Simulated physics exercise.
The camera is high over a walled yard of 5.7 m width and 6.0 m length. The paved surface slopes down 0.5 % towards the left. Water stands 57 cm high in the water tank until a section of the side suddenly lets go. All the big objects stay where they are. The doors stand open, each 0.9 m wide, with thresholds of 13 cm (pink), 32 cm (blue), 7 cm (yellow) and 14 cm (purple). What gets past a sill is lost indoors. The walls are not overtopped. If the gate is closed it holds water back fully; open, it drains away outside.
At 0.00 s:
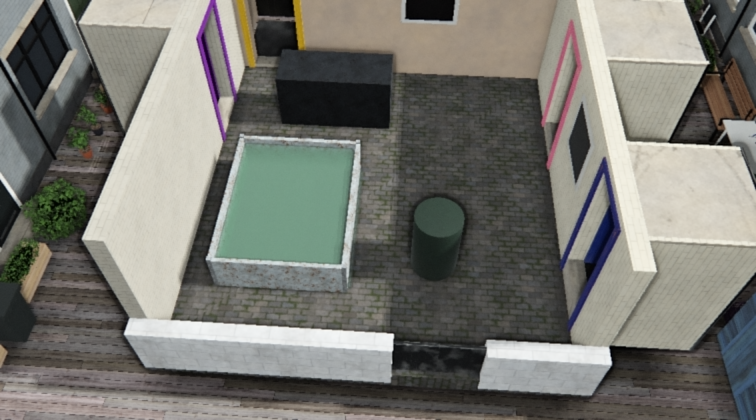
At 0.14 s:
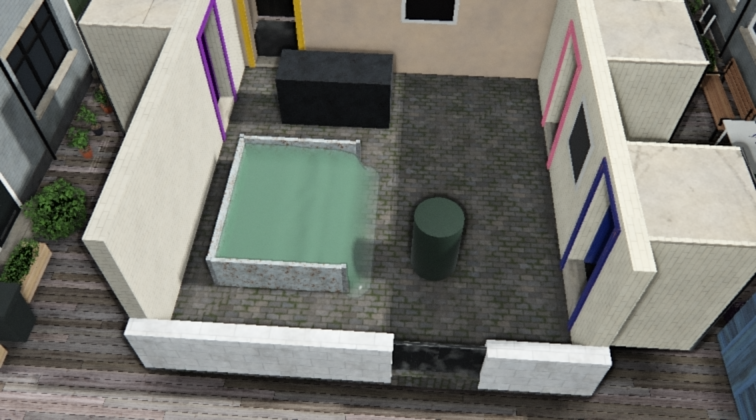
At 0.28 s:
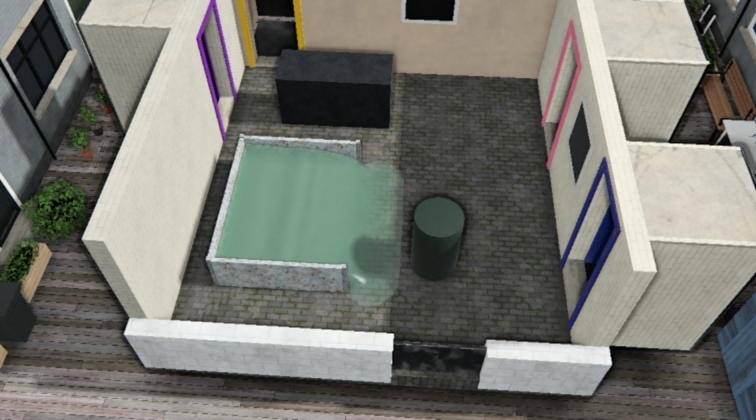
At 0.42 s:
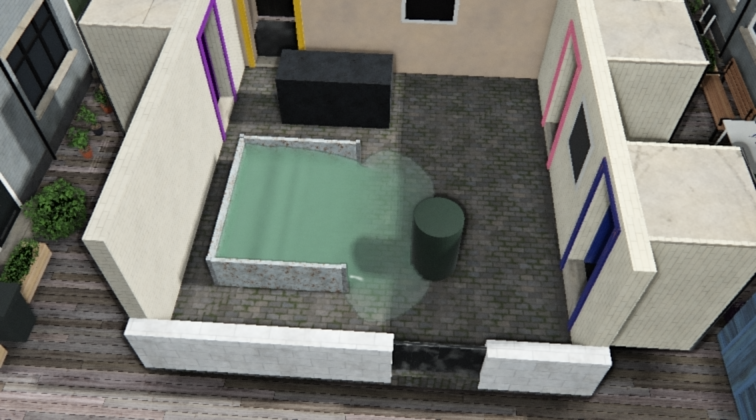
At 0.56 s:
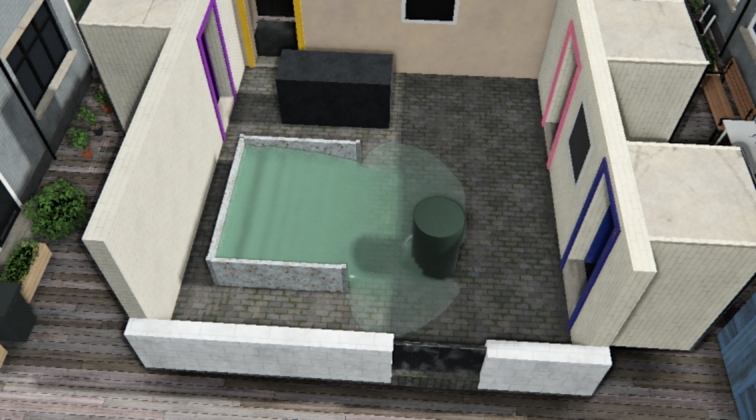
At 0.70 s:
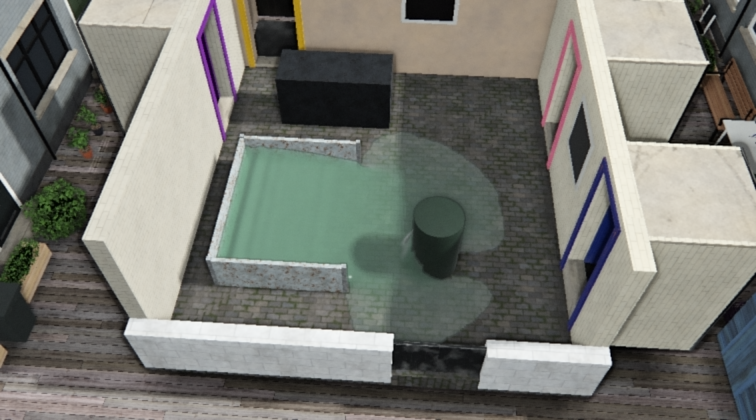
Green water pours from the tank's open right side and spreads around a dark green cylinder.
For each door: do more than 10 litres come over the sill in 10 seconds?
Within that time: At the pink door it passes the limit; at the blue door it keeps below the limit; at the yellow door it passes the limit; at the purple door it keeps below the limit.
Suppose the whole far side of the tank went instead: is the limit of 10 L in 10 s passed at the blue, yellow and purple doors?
Then: Blue under, yellow past it, purple over.
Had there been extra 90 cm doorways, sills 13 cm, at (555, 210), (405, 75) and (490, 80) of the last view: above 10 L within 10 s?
In that order: Over, under, over.
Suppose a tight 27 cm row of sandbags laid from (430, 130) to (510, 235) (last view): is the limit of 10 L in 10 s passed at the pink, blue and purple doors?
Then: Pink under, blue not over, purple under.
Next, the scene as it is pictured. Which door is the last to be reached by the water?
The purple one.
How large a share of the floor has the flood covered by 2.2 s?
Some 55 per cent of it.
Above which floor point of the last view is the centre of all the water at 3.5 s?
At about (440, 213).
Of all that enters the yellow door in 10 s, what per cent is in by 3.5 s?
About 0 per cent.
After 1.4 s water covers 45 % of the floor and is deepest (37 cm) near (547, 204); pink door 5 cm at the sill, 0 L in, blue door 5 cm at the sill, 0 L in, yellow door not reached, purple door not reached.
After 2.2 s water covers 55 % of the floor and is deepest (32 cm) near (561, 311); pink door 23 cm at the sill, 7 L in, blue door 19 cm at the sill, 0 L in, yellow door not reached, purple door not reached.
After 3.5 s water covers 70 % of the floor and is deepest (30 cm) near (524, 86); pink door 16 cm at the sill, 40 L in, blue door 23 cm at the sill, 0 L in, yellow door not reached, purple door not reached.
After 6.0 s water covers 90 % of the floor and is deepest (23 cm) near (255, 68); pink door 12 cm at the sill, 44 L in, blue door 9 cm at the sill, 0 L in, yellow door 10 cm at the sill, 2 L in, purple door 6 cm at the sill, 0 L in.
After 10.0 s water covers 100 % of the floor and is deepest (14 cm) near (222, 148); pink door 8 cm at the sill, 45 L in, blue door 4 cm at the sill, 0 L in, yellow door 11 cm at the sill, 41 L in, purple door 12 cm at the sill, 1 L in.
